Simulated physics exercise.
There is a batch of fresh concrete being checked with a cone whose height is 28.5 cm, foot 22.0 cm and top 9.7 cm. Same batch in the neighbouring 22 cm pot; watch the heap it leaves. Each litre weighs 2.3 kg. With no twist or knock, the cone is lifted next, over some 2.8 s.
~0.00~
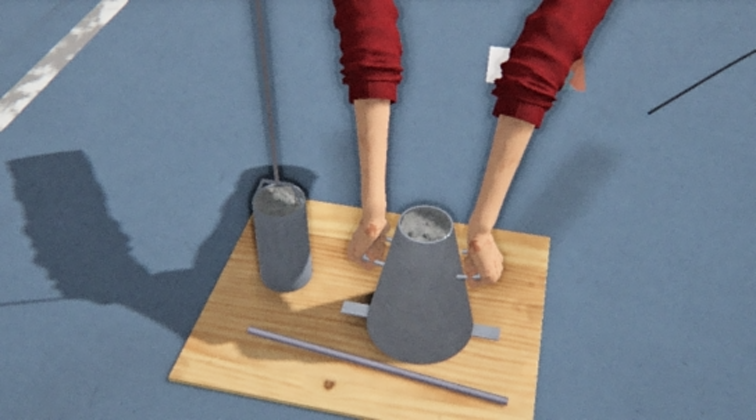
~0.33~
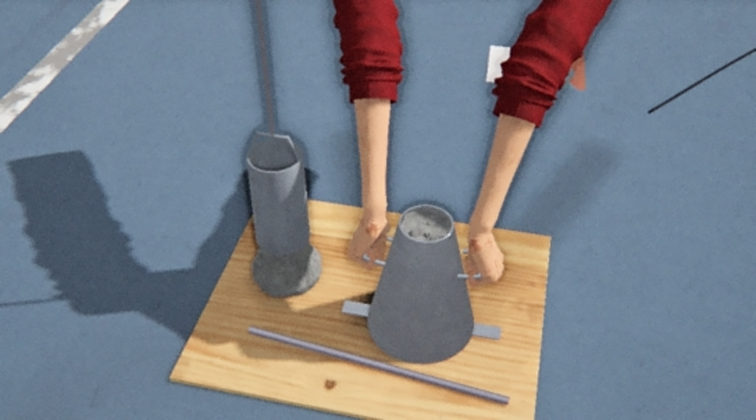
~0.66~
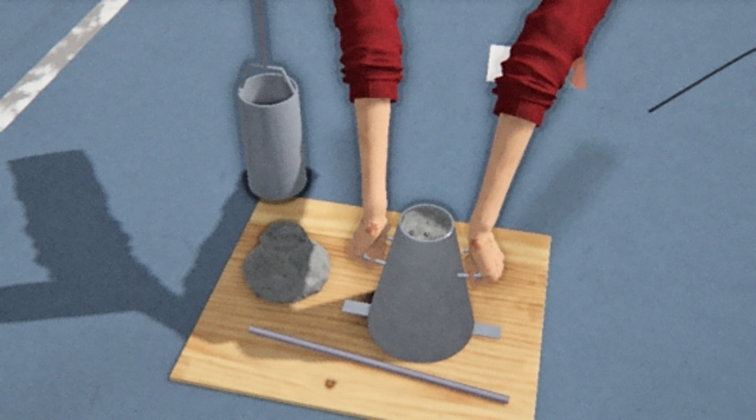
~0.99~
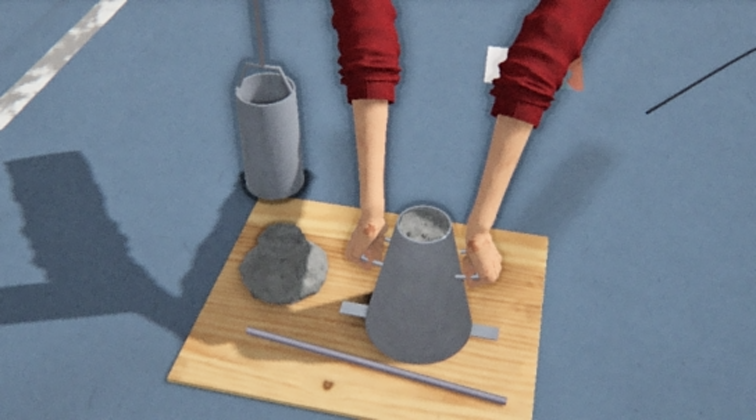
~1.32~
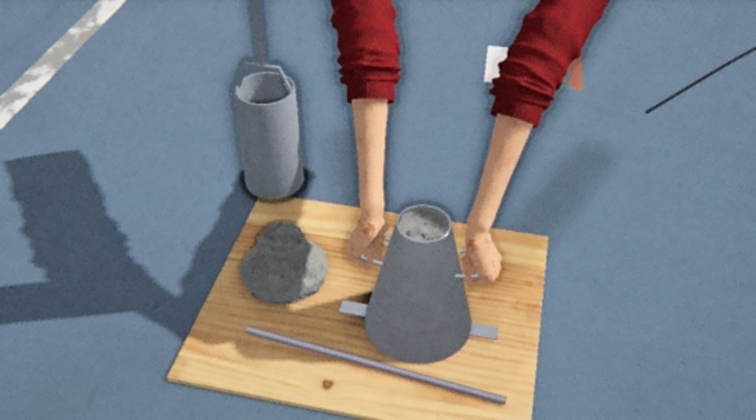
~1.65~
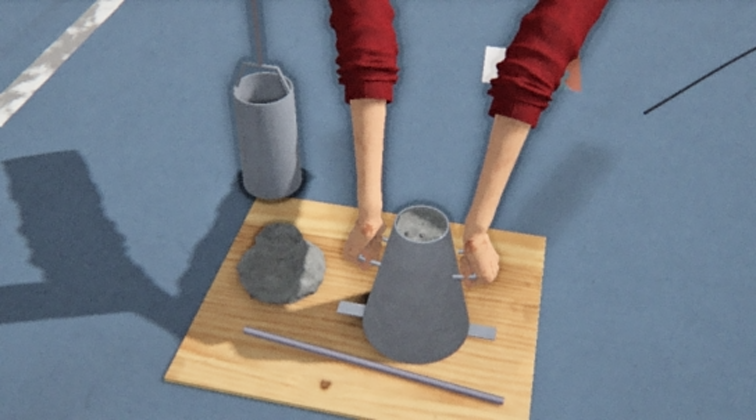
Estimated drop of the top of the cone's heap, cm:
13 cm.
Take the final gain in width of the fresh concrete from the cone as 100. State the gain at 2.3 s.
Around 50 percent of the full gain.
By 2.3 s, the cone is up 5.9 cm; the fresh concrete has come down 8.1 cm to 20 cm and is 27 cm wide.
By 3.0 s, the cone is up 17 cm; the fresh concrete has come down 13 cm to 16 cm and is 31 cm wide.
By 3.7 s, the cone is up 28 cm; the fresh concrete has come down 13 cm to 16 cm and is 31 cm wide.
By 4.6 s, the cone is clear; the fresh concrete has come down 13 cm to 16 cm and is 31 cm wide.
By 5.1 s, at rest, the cone is clear; the fresh concrete has come down 13 cm to 16 cm and is 31 cm wide.
